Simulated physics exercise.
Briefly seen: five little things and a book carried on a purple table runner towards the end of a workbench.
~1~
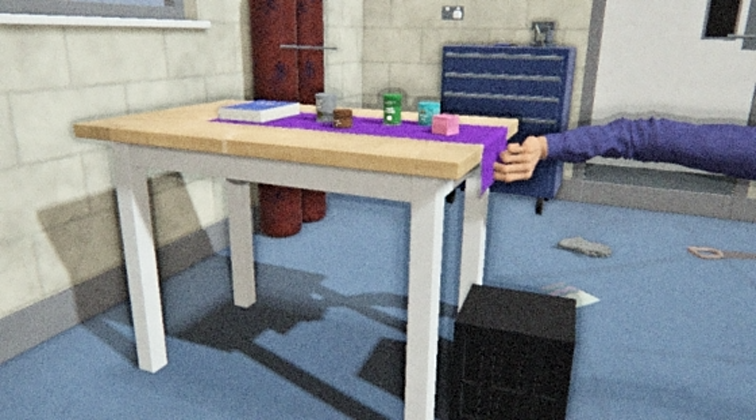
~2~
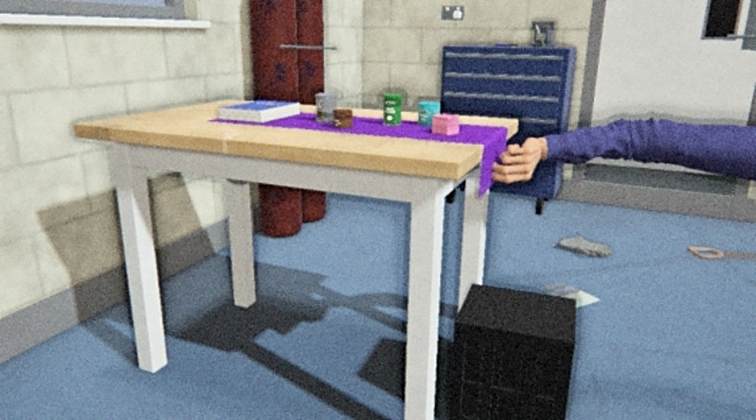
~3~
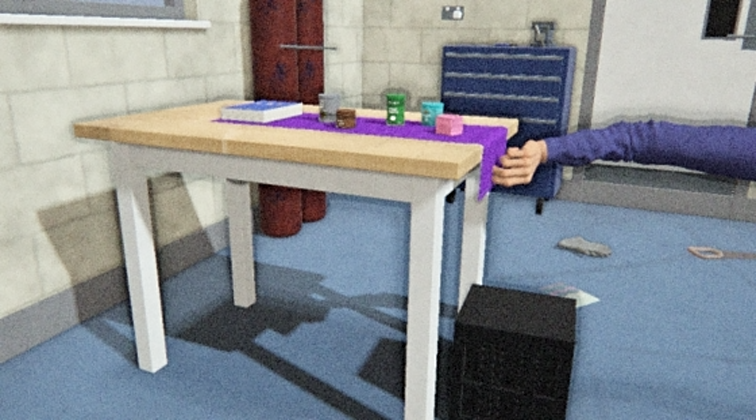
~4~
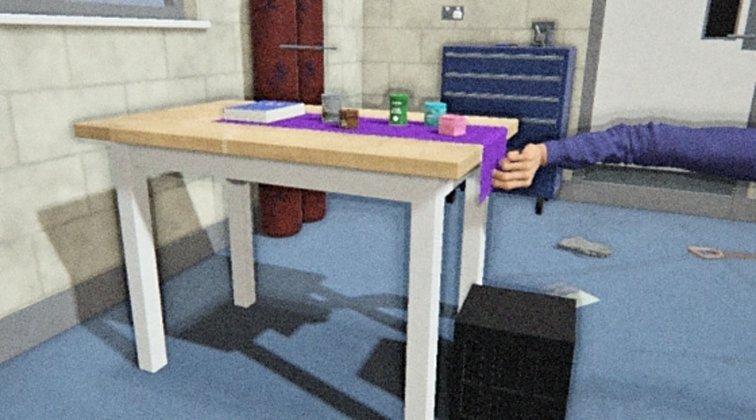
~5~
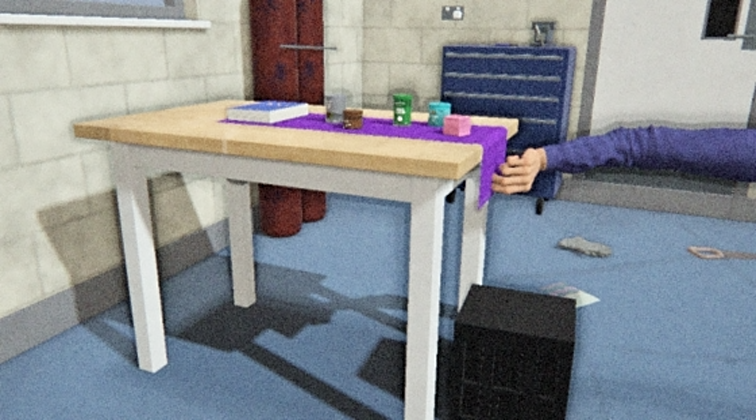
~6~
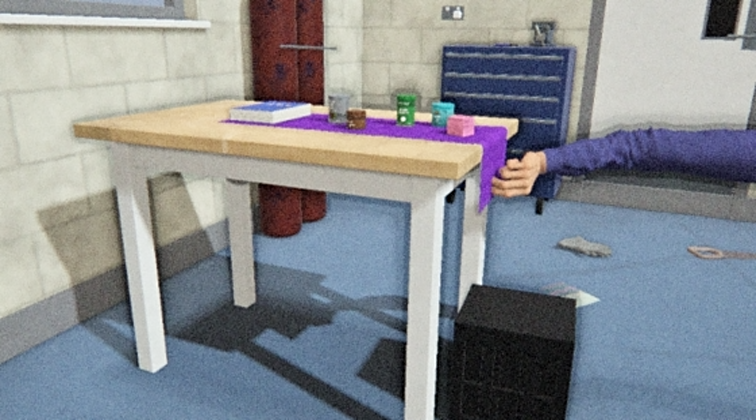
The footage shows a hand at the right slowly drawing a purple cloth over a wooden table's edge, as the pink cube, turquoise, green, brown and grey containers and a book shift slightly right with it, above a black crate.
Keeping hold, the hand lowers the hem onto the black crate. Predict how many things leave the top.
The top is going to lose three items.
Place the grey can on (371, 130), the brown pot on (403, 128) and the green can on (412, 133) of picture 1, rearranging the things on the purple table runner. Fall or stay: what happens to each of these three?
Briefly: Grey can drops; brown pot drops; green can drops.
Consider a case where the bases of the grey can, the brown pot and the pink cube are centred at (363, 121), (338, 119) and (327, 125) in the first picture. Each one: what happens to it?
Result - the grey can stays put, the brown pot stays put, and the pink cube stays put.
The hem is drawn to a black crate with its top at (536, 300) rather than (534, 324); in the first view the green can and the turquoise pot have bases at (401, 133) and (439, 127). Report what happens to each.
Green can is gone, turquoise pot is gone.
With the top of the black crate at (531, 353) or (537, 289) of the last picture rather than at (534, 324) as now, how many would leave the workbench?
We'd get 4 in the first case and 2 in the second.
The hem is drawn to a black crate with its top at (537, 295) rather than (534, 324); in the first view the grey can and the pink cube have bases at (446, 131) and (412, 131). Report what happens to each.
Grey can: Lost; pink cube: Lost.
Early on, hem near (489, 268); pink cube and turquoise pot gone.
Midway, hem on the crate; pink cube, turquoise pot and green can gone.
Finally, hem on the crate; pink cube, turquoise pot and green can gone. It carries off three.
